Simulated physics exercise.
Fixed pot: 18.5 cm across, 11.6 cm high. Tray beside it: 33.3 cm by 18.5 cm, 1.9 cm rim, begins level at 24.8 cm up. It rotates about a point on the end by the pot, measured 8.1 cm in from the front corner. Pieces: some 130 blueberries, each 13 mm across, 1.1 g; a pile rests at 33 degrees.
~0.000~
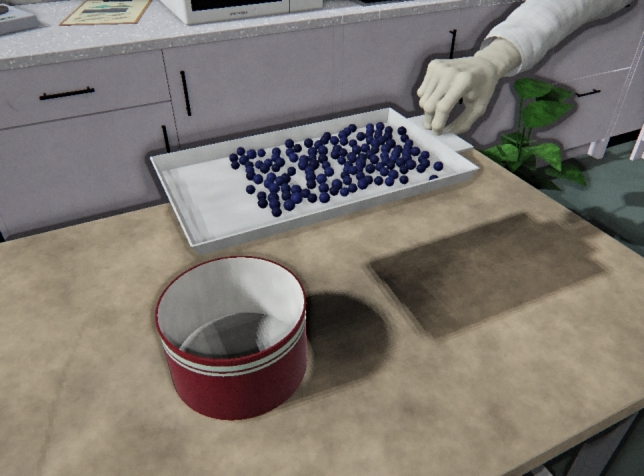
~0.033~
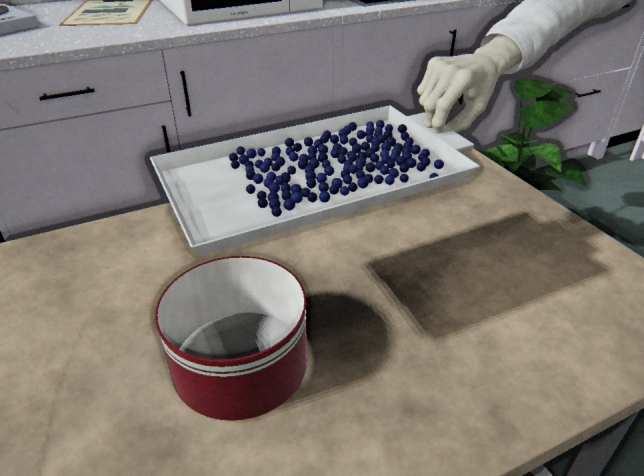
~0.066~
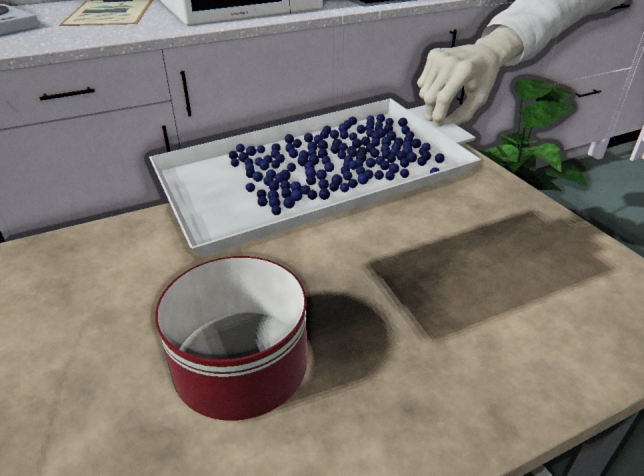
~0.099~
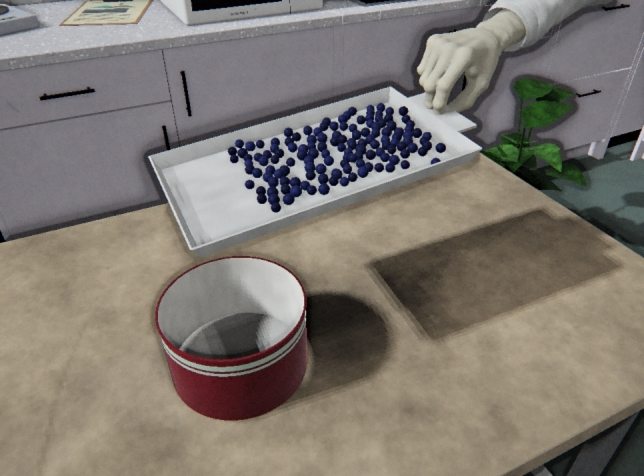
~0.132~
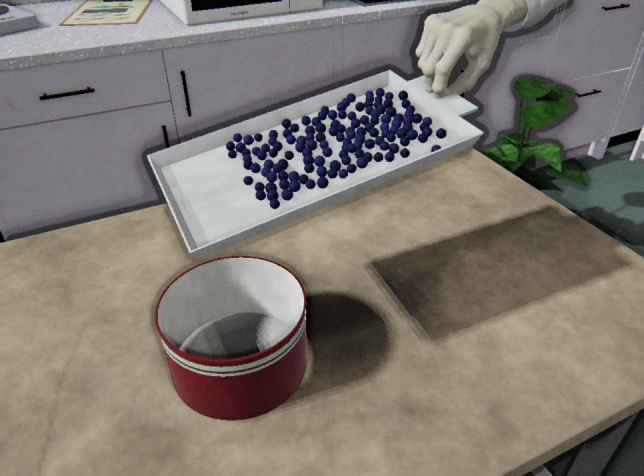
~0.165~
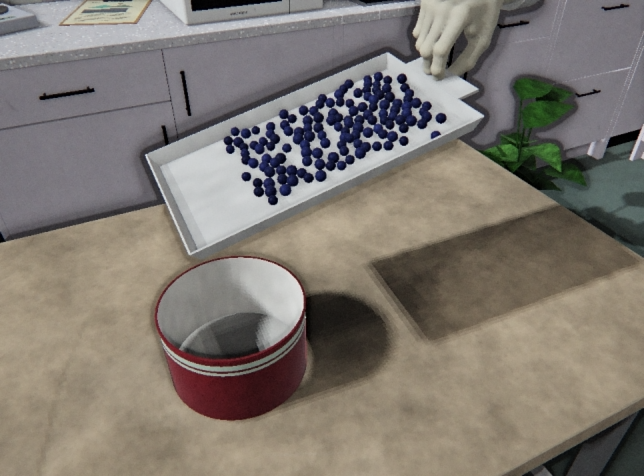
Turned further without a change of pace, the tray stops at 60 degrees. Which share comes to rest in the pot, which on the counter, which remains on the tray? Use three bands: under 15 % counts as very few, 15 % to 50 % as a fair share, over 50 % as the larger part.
Pot: Very few; counter: The larger part; tray: A fair share.
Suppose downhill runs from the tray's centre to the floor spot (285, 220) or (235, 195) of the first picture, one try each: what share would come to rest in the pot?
About 20 per cent on the first try and 0 per cent on the second.
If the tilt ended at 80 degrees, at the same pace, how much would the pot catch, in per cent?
Near 15 %, then.
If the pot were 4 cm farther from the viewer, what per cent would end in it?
About 0 %.
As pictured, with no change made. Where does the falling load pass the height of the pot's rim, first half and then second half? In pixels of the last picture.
Earlier half at about (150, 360), later half at about (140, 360) in pixels.
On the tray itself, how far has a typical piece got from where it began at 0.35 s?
Some 1 cm.
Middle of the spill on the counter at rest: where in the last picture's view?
Spill centre at rest: About (106, 458).
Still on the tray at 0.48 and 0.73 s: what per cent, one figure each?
Earlier moment 100, later moment 40.
Then, at 0.35 s, tilt 38 degrees; the tray holds 100 %, the pot 0 %.
Then, at 0.48 s, tilt 54 degrees; the tray holds 100 %, the pot 0 %.
After 0.73 s, tilt 60 degrees; the tray holds 40 %, the pot 0 %.
By 1.7 s all is still; pot 5 %, counter 70 %, tray 25 %.
